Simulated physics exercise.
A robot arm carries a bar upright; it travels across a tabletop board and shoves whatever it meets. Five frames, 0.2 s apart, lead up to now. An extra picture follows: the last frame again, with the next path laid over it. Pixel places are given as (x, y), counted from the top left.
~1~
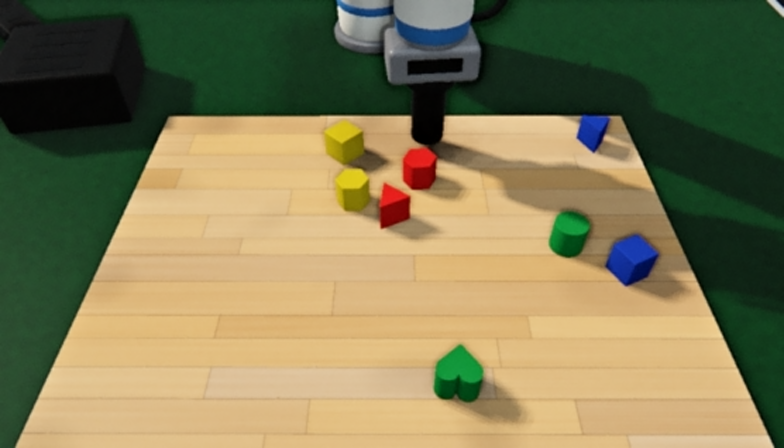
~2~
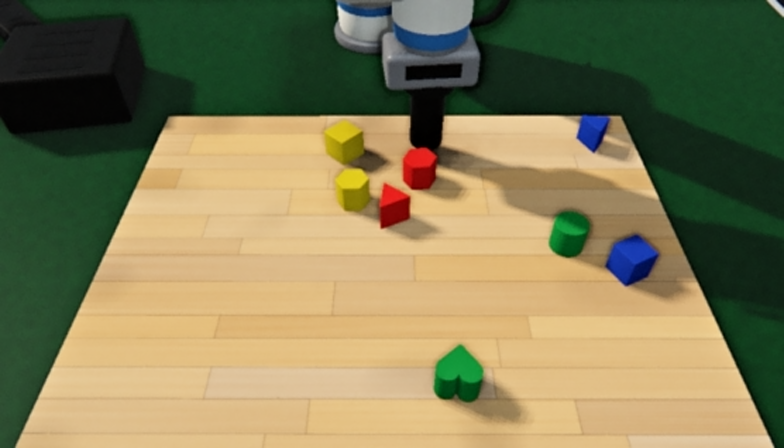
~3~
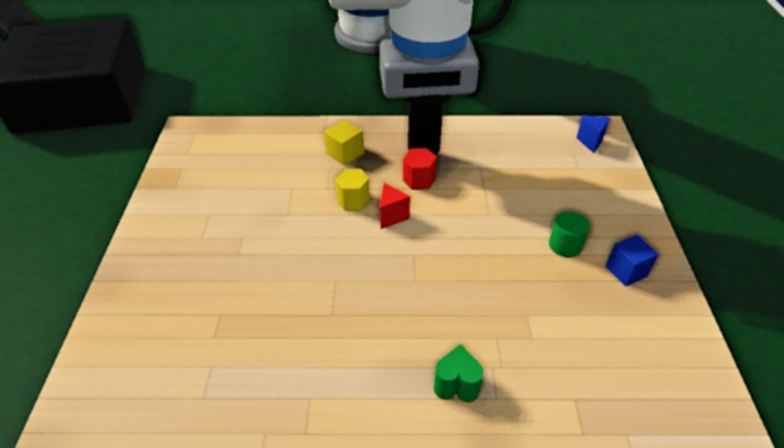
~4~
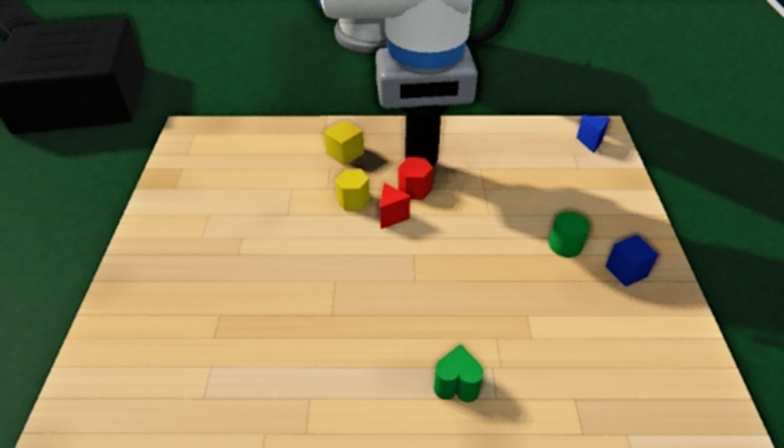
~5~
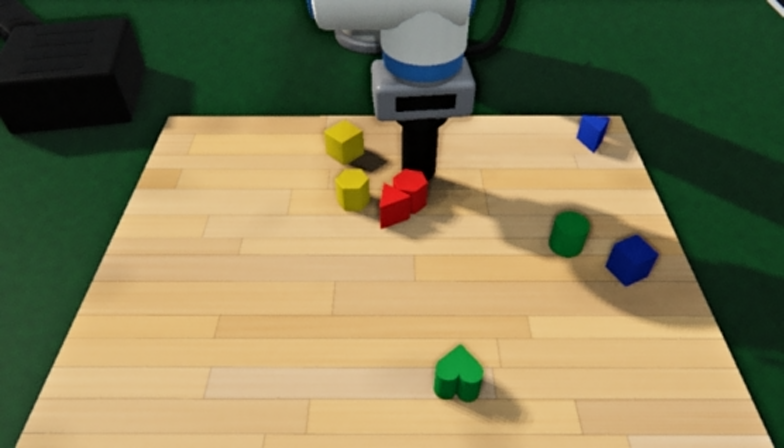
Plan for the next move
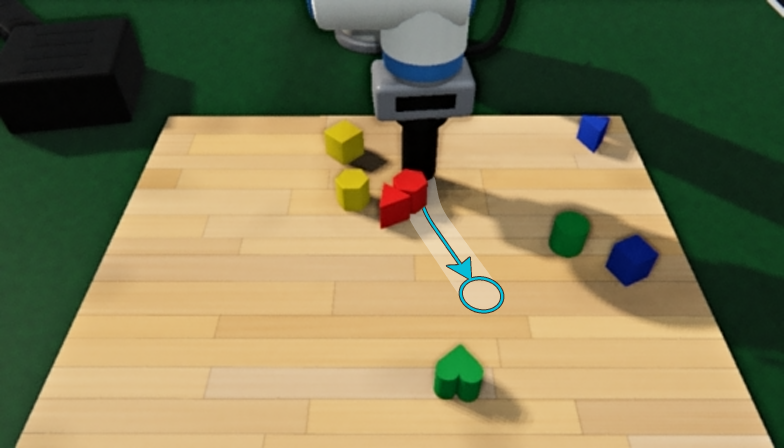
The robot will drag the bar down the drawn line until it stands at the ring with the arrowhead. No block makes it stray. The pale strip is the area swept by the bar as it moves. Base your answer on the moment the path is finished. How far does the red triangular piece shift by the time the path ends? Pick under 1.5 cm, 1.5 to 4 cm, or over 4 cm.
From 1.5 to 4 cm.
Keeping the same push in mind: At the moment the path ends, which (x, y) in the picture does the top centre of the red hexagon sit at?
Its top middle: (403, 219).
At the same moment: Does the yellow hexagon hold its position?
That would be a yes.
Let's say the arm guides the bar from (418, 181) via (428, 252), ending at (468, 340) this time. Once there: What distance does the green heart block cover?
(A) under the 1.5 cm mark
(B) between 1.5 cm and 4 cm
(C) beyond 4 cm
My pick is A.
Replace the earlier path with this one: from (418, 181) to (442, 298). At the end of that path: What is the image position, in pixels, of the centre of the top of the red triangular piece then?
That would be at about pixel (368, 216).
Path on the board, from (418, 181) through (439, 234) to (481, 294).
What follows on the original path. One third of the way, bar at (428, 208); red triangular piece at (374, 212), turned 50° clockwise; red hexagon at (404, 213), turned 50° clockwise.
Two thirds of the way, bar at (453, 244); red triangular piece at (374, 212), turned 50° clockwise; red hexagon at (403, 219), turned 75° clockwise.
At the end, bar at (483, 286); yellow hexagon in place; red triangular piece at (374, 212), turned 50° clockwise; red hexagon at (403, 219), turned 75° clockwise.
